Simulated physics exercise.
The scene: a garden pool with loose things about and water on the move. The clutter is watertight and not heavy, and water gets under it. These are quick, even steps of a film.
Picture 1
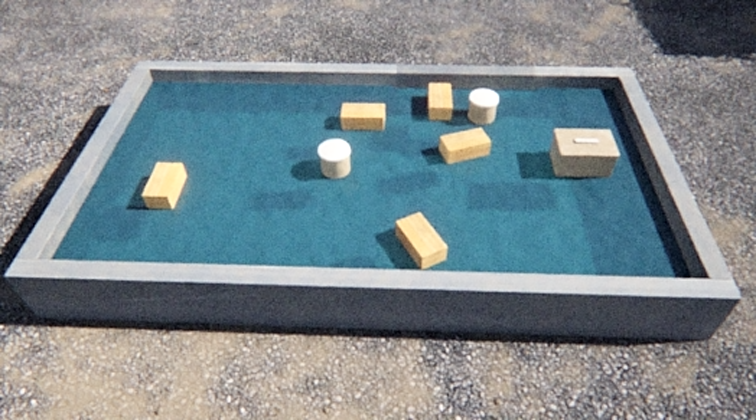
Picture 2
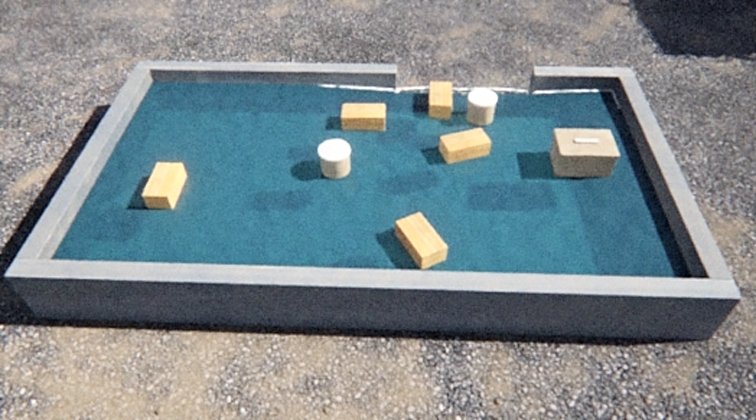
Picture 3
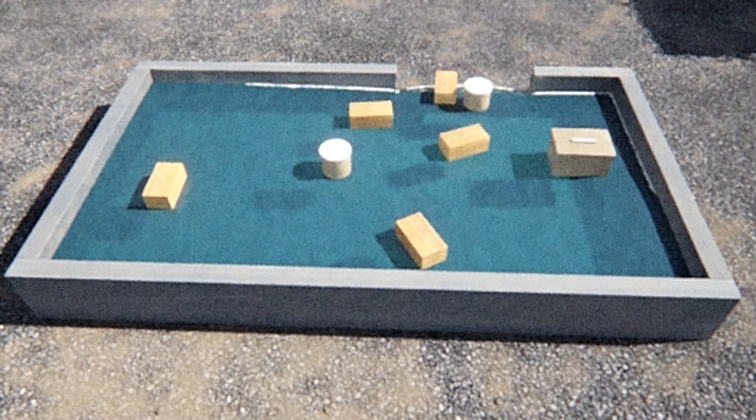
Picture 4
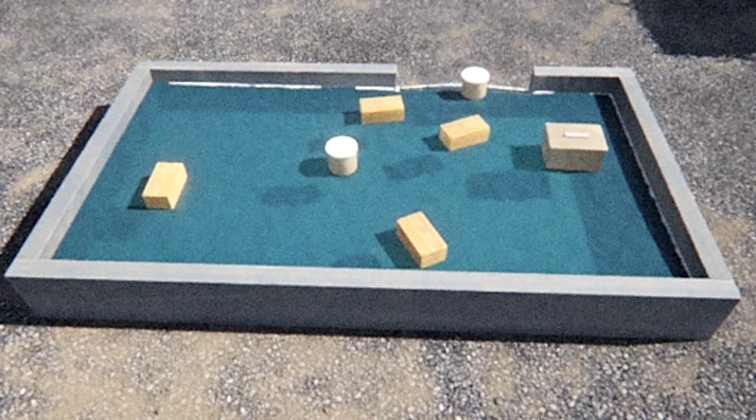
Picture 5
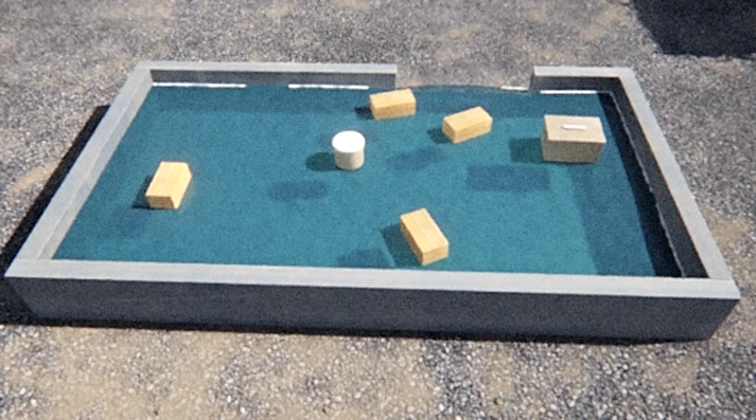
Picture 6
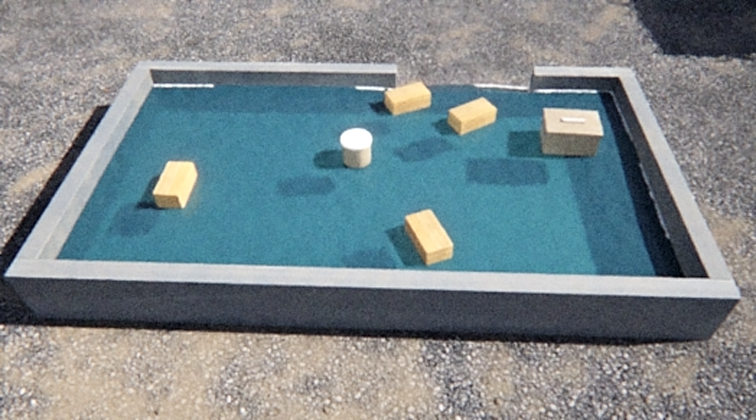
A walled pool opens at the back, and a block and white cylinder drift out through the gap.
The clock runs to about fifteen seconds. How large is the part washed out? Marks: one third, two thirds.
Share: Two thirds or above.
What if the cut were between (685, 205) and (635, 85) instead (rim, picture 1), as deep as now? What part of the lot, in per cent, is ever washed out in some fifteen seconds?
Near 90 in a hundred.
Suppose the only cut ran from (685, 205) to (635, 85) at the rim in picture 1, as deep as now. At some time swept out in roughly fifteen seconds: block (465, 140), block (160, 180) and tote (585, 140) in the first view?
One after the other: Yes, inside, yes.
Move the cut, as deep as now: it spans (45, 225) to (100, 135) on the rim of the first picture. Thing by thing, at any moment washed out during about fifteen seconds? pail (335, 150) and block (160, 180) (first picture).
In turn: Through, washed out.
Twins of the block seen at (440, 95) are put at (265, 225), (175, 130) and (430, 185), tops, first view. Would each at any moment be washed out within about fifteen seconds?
One after the other: Still in, left behind, washed out.
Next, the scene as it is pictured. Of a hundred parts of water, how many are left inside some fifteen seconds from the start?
Roughly 50 per cent.
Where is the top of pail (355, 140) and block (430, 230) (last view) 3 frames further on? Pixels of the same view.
At about (390, 138) and (459, 229).
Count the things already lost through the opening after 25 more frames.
It comes to 6.
A moment on, 3 of 8 are out; 5 afloat.
Next, 5 of 8 are out; 3 afloat.
Later, 6 of 8 are out; 2 afloat.
In the end, 6 of 8 are out; 2 afloat.
